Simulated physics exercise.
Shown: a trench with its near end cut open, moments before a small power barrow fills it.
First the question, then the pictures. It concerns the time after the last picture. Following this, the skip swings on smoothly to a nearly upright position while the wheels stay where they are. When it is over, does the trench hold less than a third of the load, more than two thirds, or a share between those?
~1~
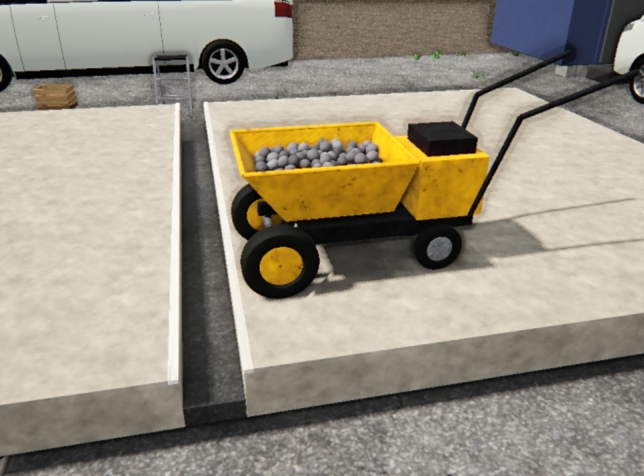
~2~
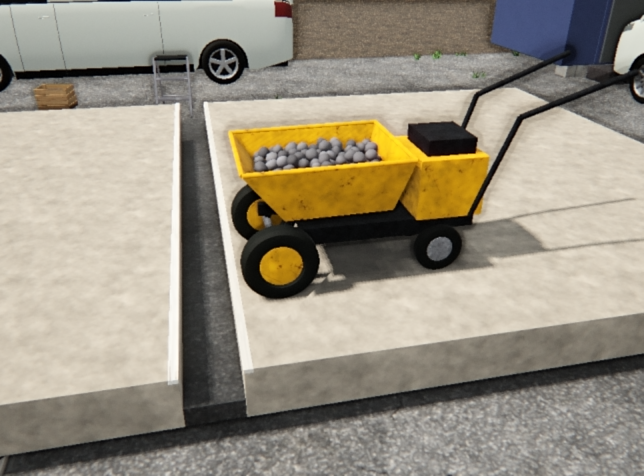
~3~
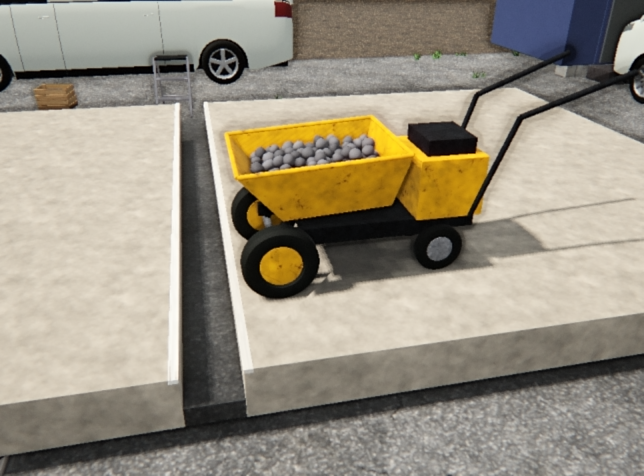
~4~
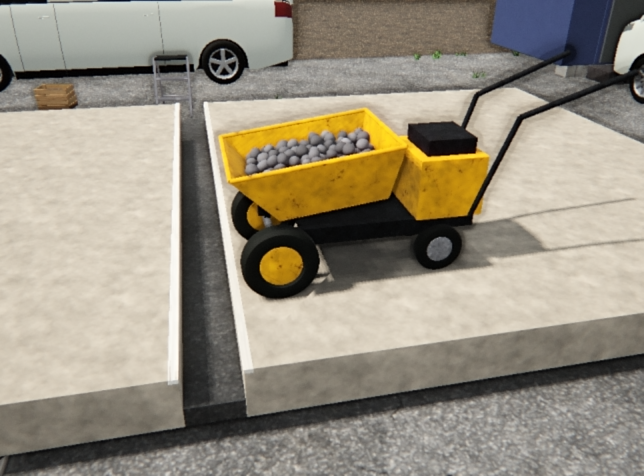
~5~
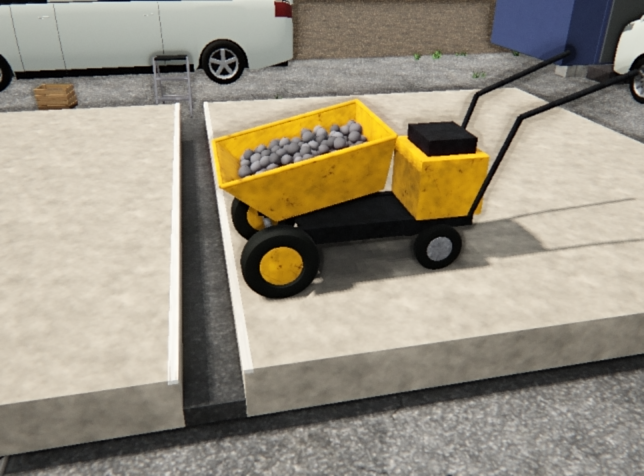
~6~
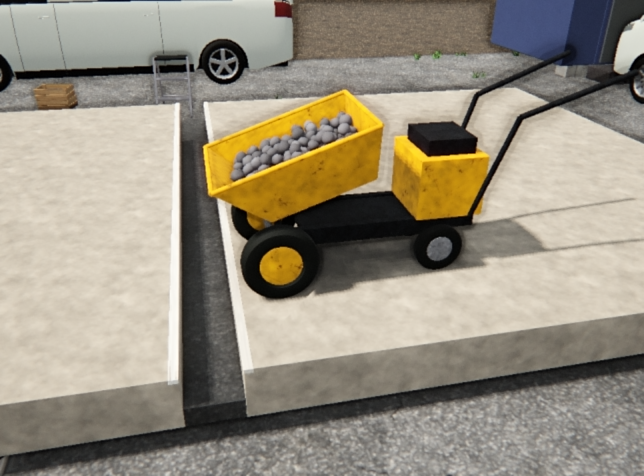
By the look of it, the trench catches a lesser share, below one-third.
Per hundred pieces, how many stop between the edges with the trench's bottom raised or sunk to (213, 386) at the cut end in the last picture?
That would give roughly 0 percent.
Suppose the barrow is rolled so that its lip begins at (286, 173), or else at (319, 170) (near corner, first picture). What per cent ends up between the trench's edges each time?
From the first spot you get 70 percent, and from the second 80 percent.
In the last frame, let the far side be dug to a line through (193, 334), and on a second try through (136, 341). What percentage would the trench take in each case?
First try: About 0 %; second try: About 60 %.
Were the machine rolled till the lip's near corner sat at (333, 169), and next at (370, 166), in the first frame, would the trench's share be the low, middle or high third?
Try 1, more than two thirds; try 2, in the middle band.
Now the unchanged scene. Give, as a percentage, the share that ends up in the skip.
10 %, about.
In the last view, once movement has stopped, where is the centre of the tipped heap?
About (119, 278).
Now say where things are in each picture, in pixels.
Lip of the skip near (244, 176), level; top of the load near (325, 158), round cobbles; first edge of the trench near (242, 328); far edge near (174, 337), the trench under half as wide as the skip, and about half as deep as wide, in the first picture.
Lip of the skip near (242, 177), level; top of the load near (324, 157), in the second picture.
Lip of the skip near (237, 179), tipped barely; top of the load near (327, 154), in the third picture.
Lip of the skip near (230, 182), tipped a little; top of the load near (334, 150), in the fourth picture.
Lip of the skip near (221, 187), tipped a little; top of the load near (341, 145), in the fifth picture.
Lip of the skip near (212, 194), tipped clearly; top of the load near (331, 138); first edge of the trench near (242, 328); far edge near (174, 337), in the sixth picture.
Shortly afterwards, skip tipped steeply; the whole lot in the skip.
Next, skip tipped right over; near two thirds in the skip; near a third beyond it; only a few falling.
Some moments later, skip tipped right over; a little in the skip; only a few in or heaped over the trench; the bulk beyond it.
In the end, skip tipped right over; a little in the skip; only a few in or heaped over the trench; the bulk beyond it.
